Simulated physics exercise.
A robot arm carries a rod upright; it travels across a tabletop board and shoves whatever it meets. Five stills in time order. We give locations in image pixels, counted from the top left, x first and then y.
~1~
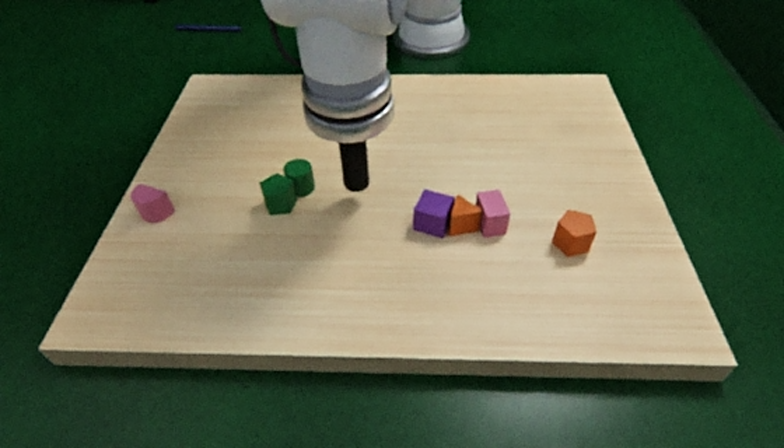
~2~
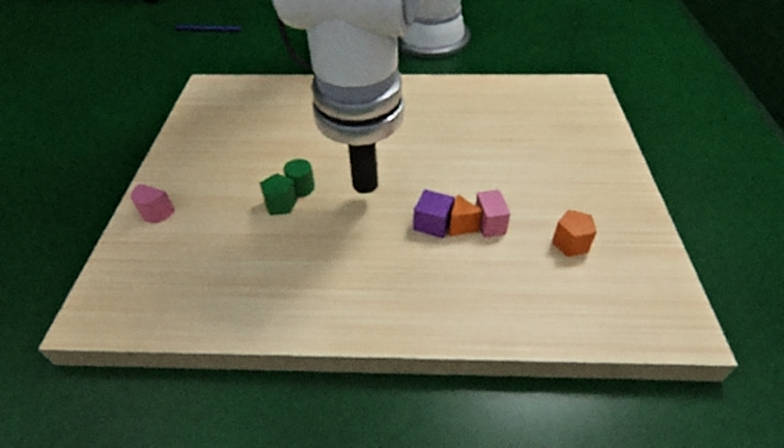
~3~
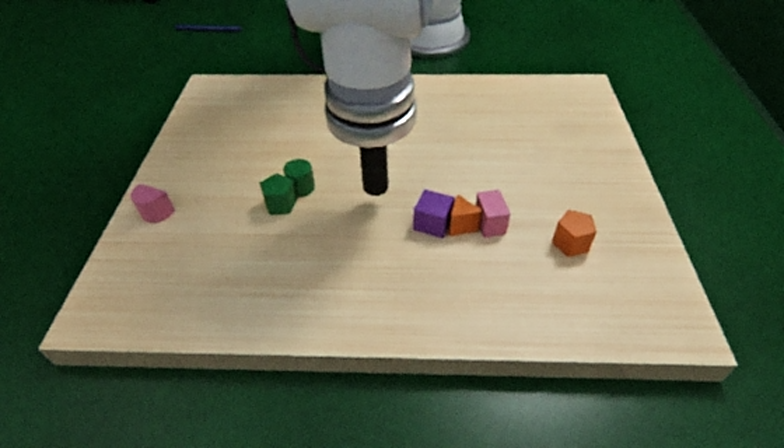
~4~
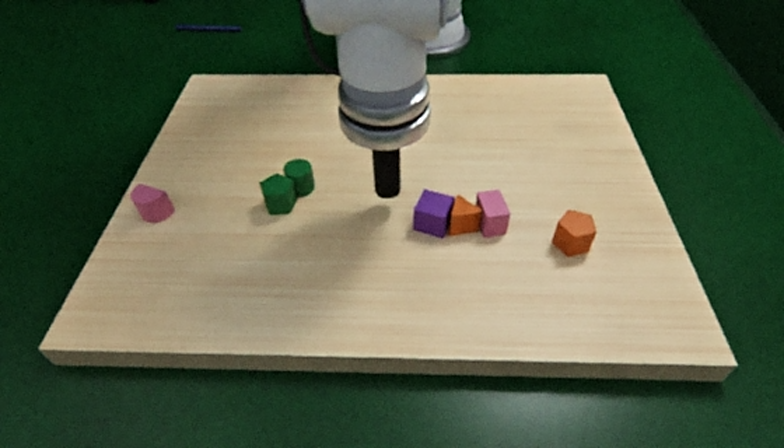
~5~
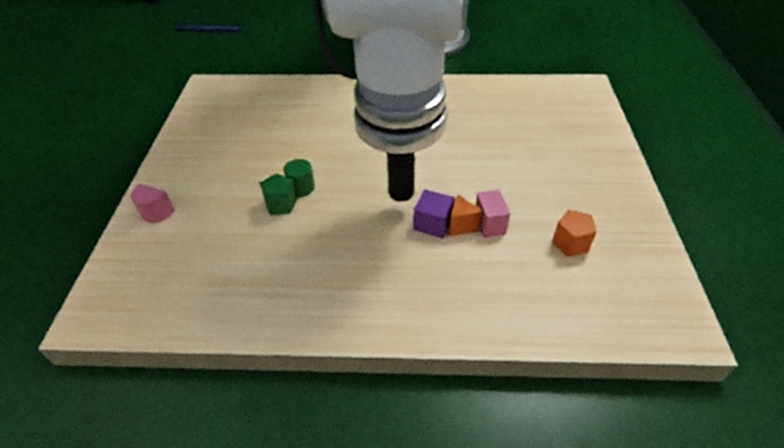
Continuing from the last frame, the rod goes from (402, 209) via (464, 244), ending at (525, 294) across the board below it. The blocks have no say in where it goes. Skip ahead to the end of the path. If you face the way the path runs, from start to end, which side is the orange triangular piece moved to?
Gets pushed left.
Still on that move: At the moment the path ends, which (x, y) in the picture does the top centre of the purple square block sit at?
I'd place it at (558, 262), taking the centre of its top.
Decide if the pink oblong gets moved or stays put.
It moves.
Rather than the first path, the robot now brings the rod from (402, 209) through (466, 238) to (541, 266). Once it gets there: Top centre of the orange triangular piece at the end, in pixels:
It comes to (612, 262).
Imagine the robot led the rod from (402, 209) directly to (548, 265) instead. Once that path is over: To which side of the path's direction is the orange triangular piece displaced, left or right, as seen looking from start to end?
That block drifts right.
The first path, step by step. One third of the way, rod (446, 216); purple square block (475, 222); orange triangular piece (504, 224); pink oblong (504, 202), turned 40° anticlockwise.
Two thirds of the way, rod (487, 244); purple square block (524, 245), turned 30° anticlockwise; orange triangular piece (550, 238), turned 25° anticlockwise; pink oblong (505, 202), turned 45° anticlockwise.
At the end, rod (529, 280); purple square block (558, 262), turned 55° anticlockwise; orange triangular piece (574, 245), turned 50° anticlockwise; pink oblong (505, 202), turned 45° anticlockwise; orange pentagonal block (584, 222), turned 25° anticlockwise.
